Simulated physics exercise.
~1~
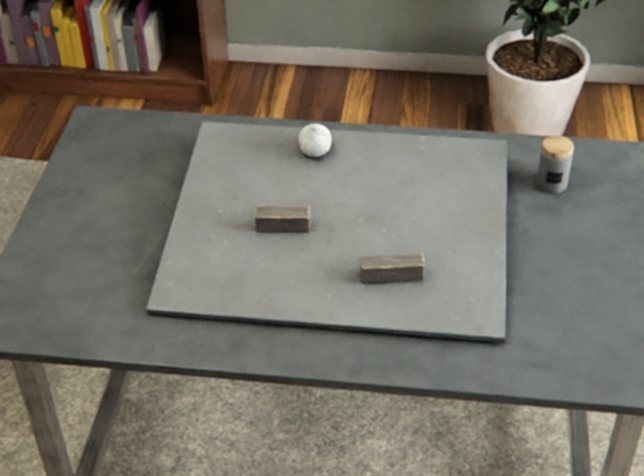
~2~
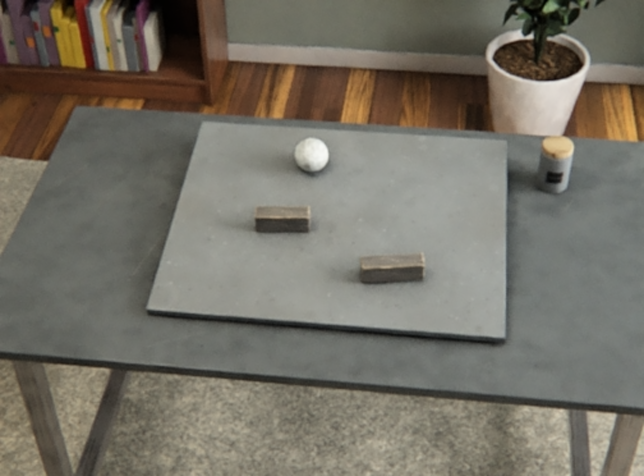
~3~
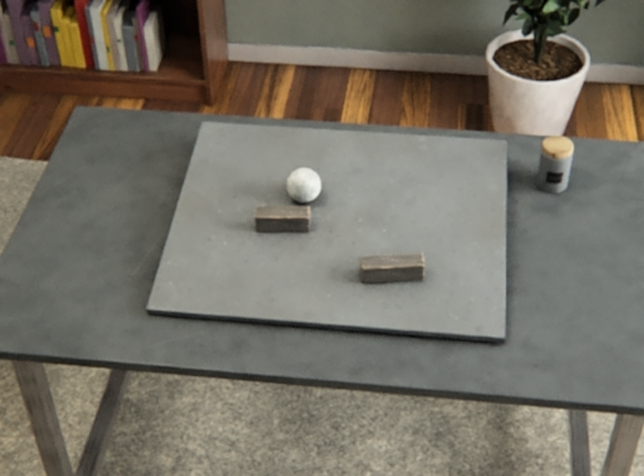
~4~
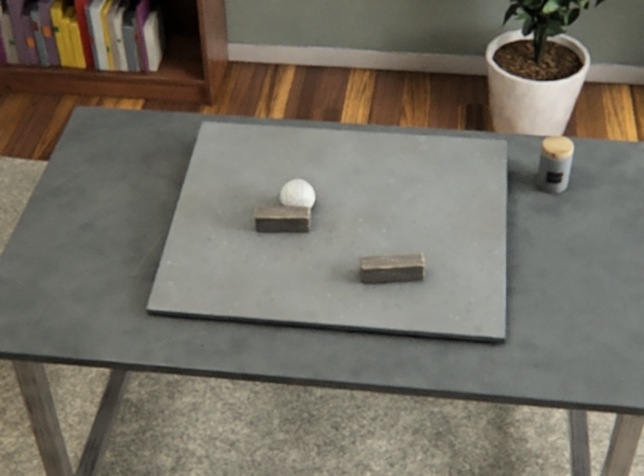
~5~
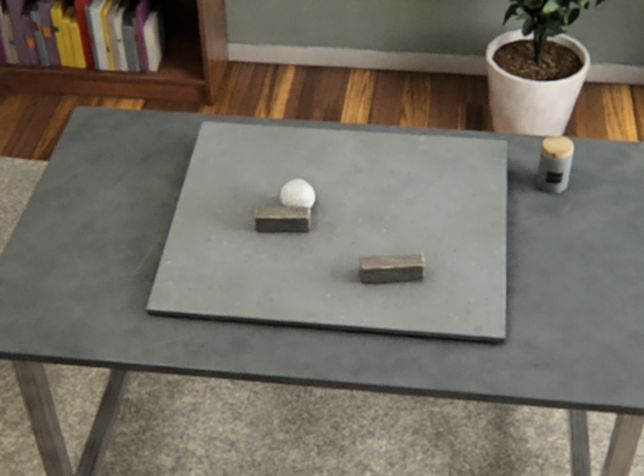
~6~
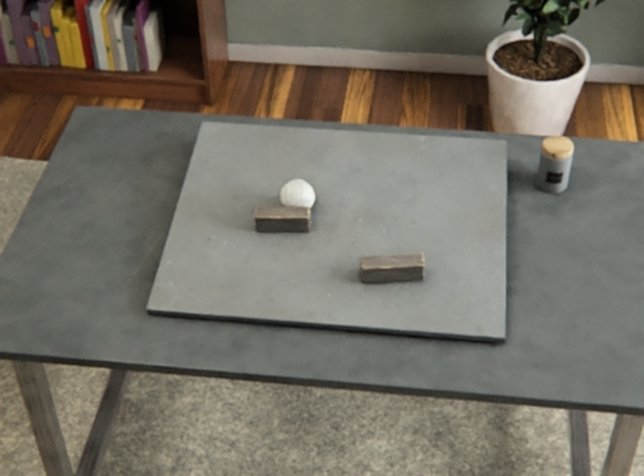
On a dark table, a pale ball rolling down a grey board toward the near edge and stopping against a small block.
